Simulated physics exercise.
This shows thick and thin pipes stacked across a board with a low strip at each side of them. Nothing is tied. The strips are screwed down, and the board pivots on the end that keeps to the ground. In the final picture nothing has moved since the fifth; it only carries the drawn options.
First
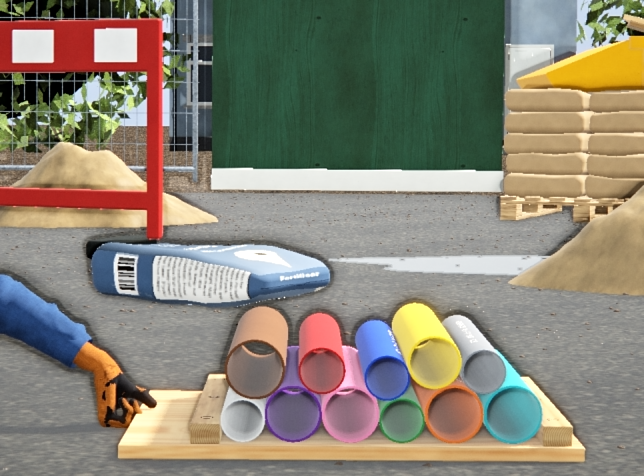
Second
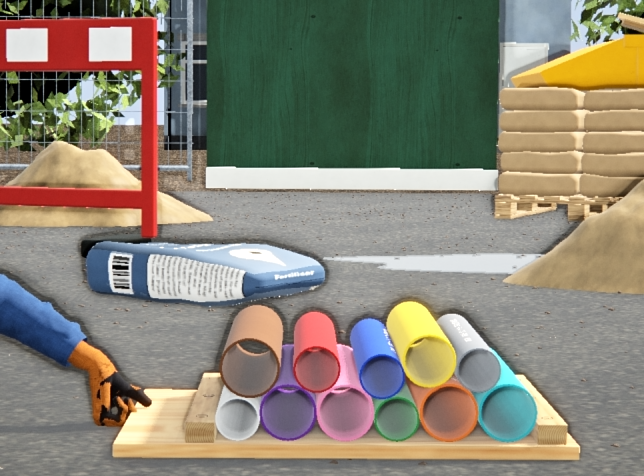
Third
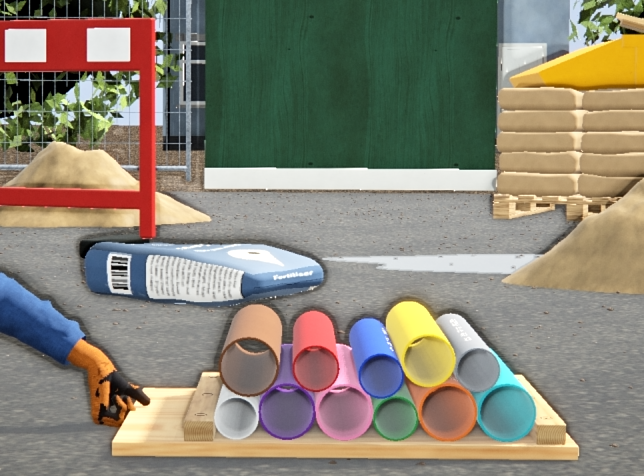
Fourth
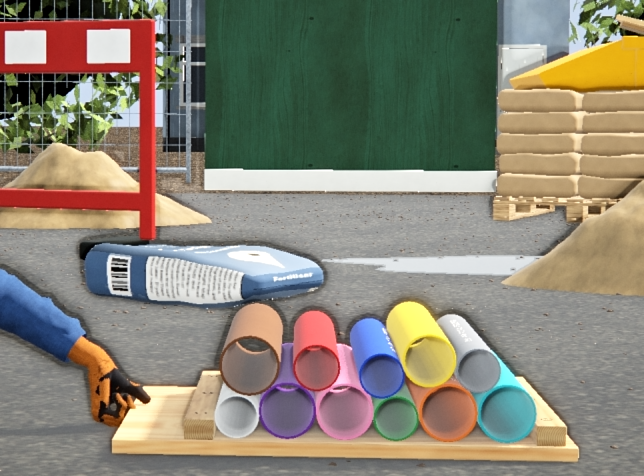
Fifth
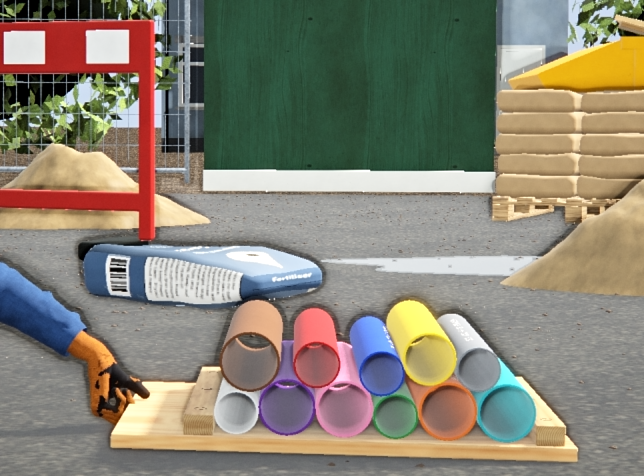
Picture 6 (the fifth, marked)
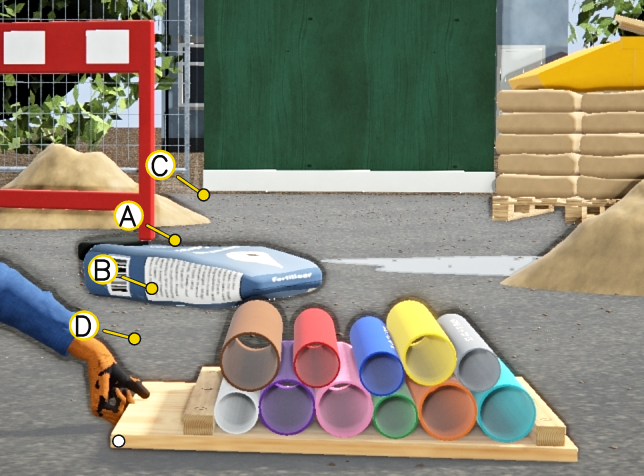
A paved work yard with a green panel, a red barrier and sandy heaps is seen from the front at a low height. In the foreground, a blue-sleeved arm in an orange glove reaches from the left to a wooden board holding two rows of colourful pipes, a blue-and-white bag behind. The view shifts very slightly at first, then the board's left end edges up barely as the hand stays beside it.
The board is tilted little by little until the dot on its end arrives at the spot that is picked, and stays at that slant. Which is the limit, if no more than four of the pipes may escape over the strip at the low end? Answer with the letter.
It can be raised to C.
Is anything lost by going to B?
At B: No.
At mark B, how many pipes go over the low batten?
At B the number is none.
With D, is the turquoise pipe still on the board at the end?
The turquoise pipe: Yes.
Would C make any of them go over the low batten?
At C: Yes.
On the marked copy, A at (175, 240); B at (152, 288); C at (203, 195); D at (135, 339); the white dot at (119, 441).
Following C. Soon after the start, board at 20°.
Later, board at 34°.
In the end, board at 34°, four over the low batten (red, blue, yellow, grey).
As for the rest, A none over the low batten; B none over the low batten; D none over the low batten.
